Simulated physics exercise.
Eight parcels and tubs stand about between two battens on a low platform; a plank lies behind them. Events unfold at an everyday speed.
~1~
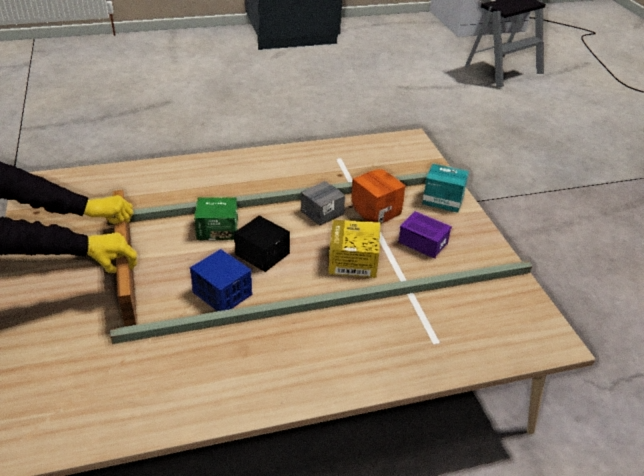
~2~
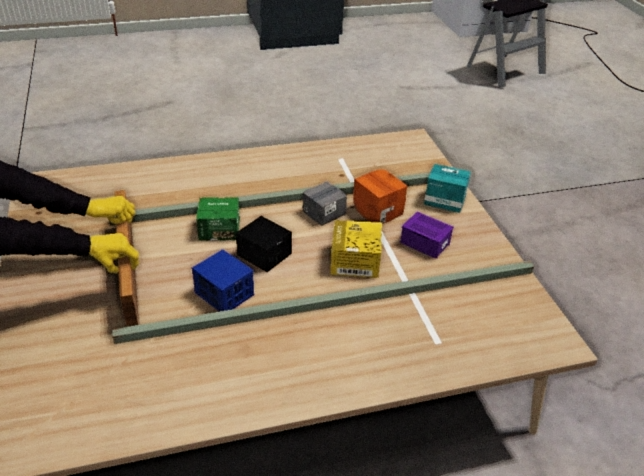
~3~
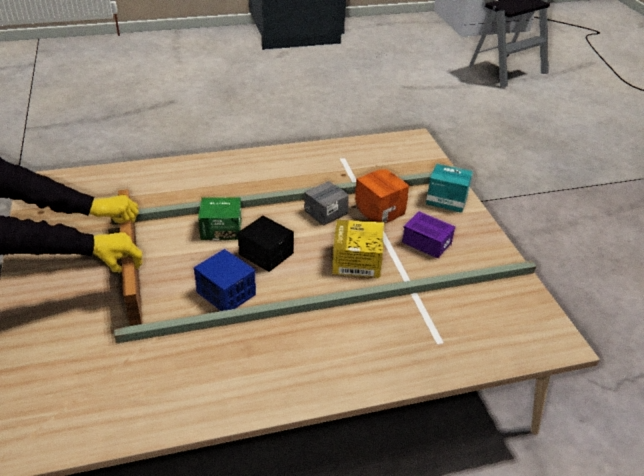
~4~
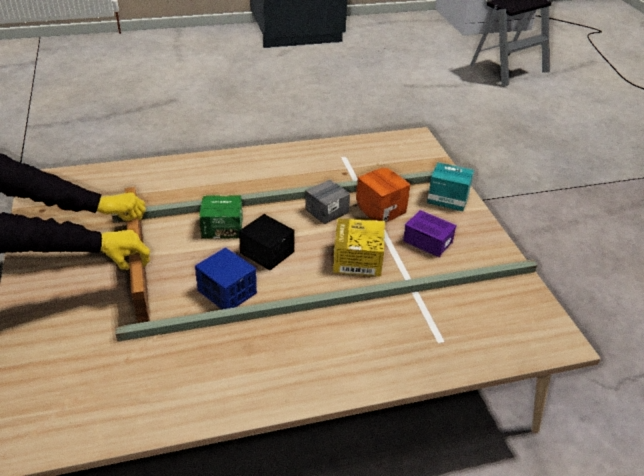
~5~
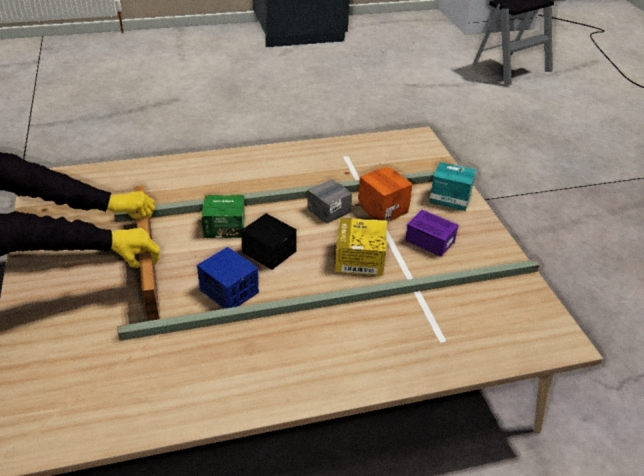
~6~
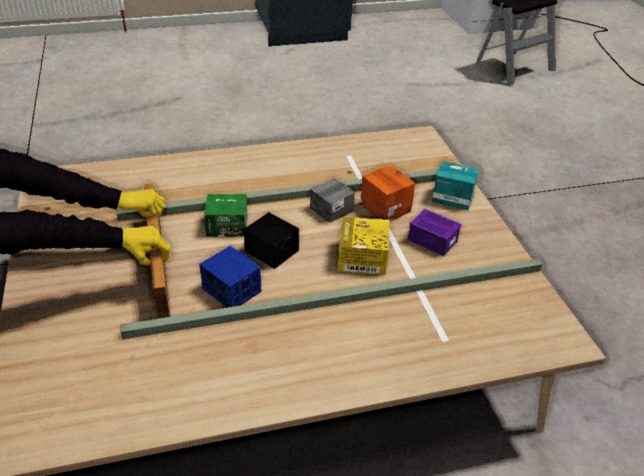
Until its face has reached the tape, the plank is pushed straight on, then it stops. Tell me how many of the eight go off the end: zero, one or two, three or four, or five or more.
One, maybe two go over.
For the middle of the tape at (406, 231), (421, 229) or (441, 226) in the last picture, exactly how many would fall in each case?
Respectively, 1, 3 and 3.
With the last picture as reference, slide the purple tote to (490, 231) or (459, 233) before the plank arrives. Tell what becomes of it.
In turn it stays put; stays put.
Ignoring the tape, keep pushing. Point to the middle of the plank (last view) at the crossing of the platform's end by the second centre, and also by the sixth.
For the first, roughly (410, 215); for the next, roughly (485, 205).
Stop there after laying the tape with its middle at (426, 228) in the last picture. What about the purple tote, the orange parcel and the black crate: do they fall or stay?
Short version: The purple tote heads down, the orange parcel heads down, the black crate sits tight.
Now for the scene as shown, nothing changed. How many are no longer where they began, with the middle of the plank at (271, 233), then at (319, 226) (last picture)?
It comes to 3 for the first spot, 6 for the other.
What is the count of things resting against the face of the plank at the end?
Contact count: 3.
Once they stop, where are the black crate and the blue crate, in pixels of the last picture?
In the last picture, roughly (410, 226) and (428, 255).
A little later, none off yet; turquoise parcel at rest near (455, 185); purple tote at rest near (434, 232); orange parcel at rest near (387, 194).
Next, none off yet; turquoise parcel at rest near (455, 185); purple tote at rest near (434, 232); orange parcel shifted a little near (395, 194).
When it is over, the number that fall off is one or two; down, turquoise parcel.
